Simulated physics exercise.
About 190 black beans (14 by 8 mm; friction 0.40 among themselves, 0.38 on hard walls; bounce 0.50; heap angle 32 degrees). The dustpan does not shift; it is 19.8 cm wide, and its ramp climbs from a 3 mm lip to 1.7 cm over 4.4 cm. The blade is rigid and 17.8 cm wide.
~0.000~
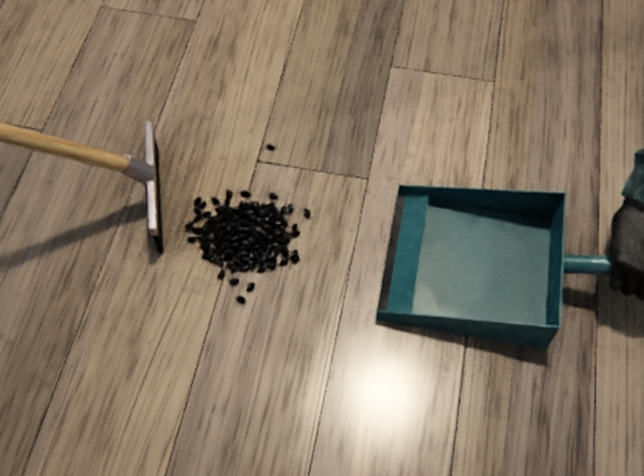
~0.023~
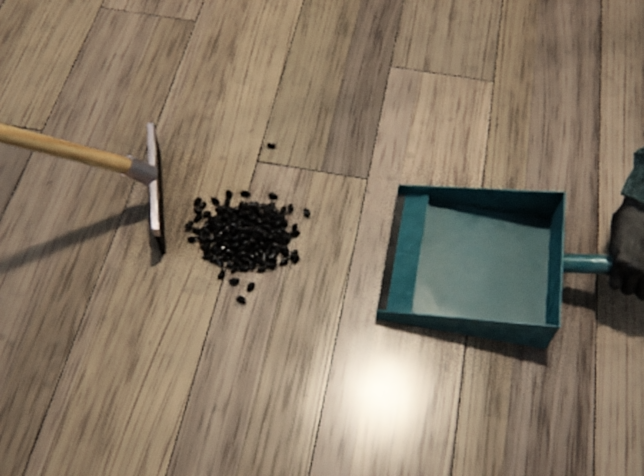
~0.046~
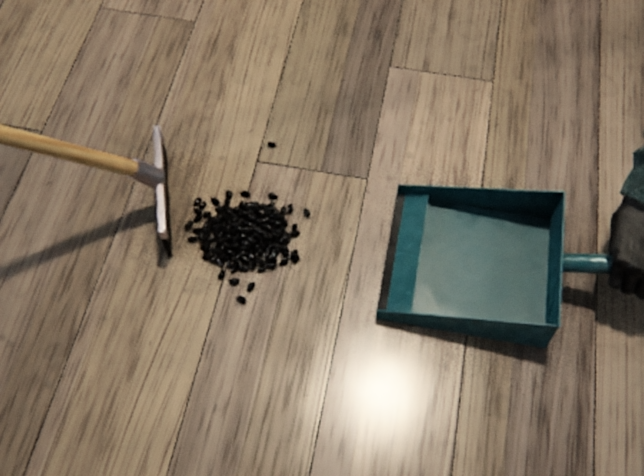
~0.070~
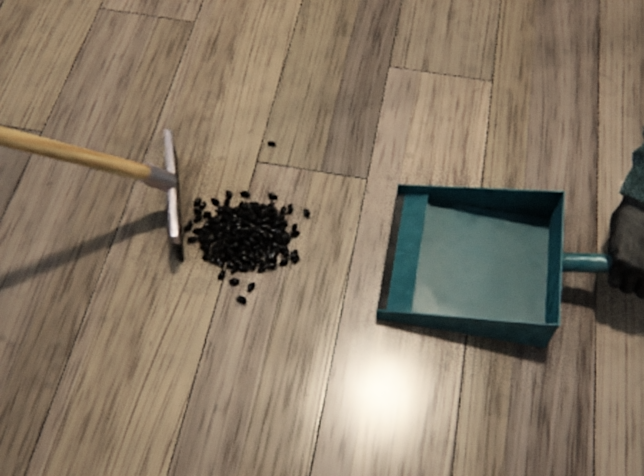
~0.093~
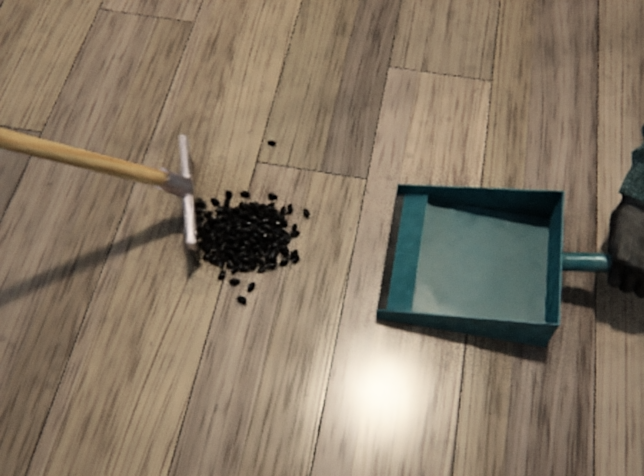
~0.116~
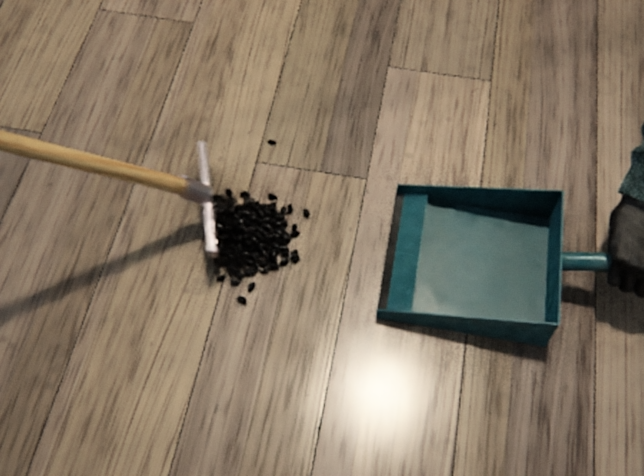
In this clip, a wooden-handled tool with a flat blade moves right across a wood floor into a heap of small black beans, pushing its left edge inward, while a gloved hand at right holds a teal dustpan still.
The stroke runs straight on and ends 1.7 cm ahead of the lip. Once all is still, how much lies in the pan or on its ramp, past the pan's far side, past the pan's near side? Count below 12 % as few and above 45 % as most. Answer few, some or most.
Pan some, far side some, near side few.
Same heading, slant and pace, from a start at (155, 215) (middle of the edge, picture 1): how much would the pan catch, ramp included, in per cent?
Some 30 per cent.
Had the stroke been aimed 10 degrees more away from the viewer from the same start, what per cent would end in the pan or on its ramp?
In that case some 35 per cent.
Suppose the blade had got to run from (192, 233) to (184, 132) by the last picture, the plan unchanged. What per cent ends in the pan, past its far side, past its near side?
Pan 20, far 20, near 5.
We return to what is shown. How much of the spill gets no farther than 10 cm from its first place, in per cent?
Roughly 0 per cent.
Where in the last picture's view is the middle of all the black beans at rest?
Around (390, 237).
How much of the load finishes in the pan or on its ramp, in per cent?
Some 35 per cent.
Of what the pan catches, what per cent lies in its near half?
About 50 per cent.
After 0.21 s, middle of the blade 13 cm from the lip; 0 % over the lip, far side 5 %, near side 5 %.
After 0.27 s, middle of the blade 7 cm from the lip; 0 % over the lip, far side 10 %, near side 5 %.
Then, at 0.48 s, middle of the blade 5 cm from the lip; 35 % over the lip, far side 20 %, near side 5 %.
By 2.8 s all is still; pan 35 %, far side 20 %, near side 5 %, in front of the lip or behind the blade 35 %.
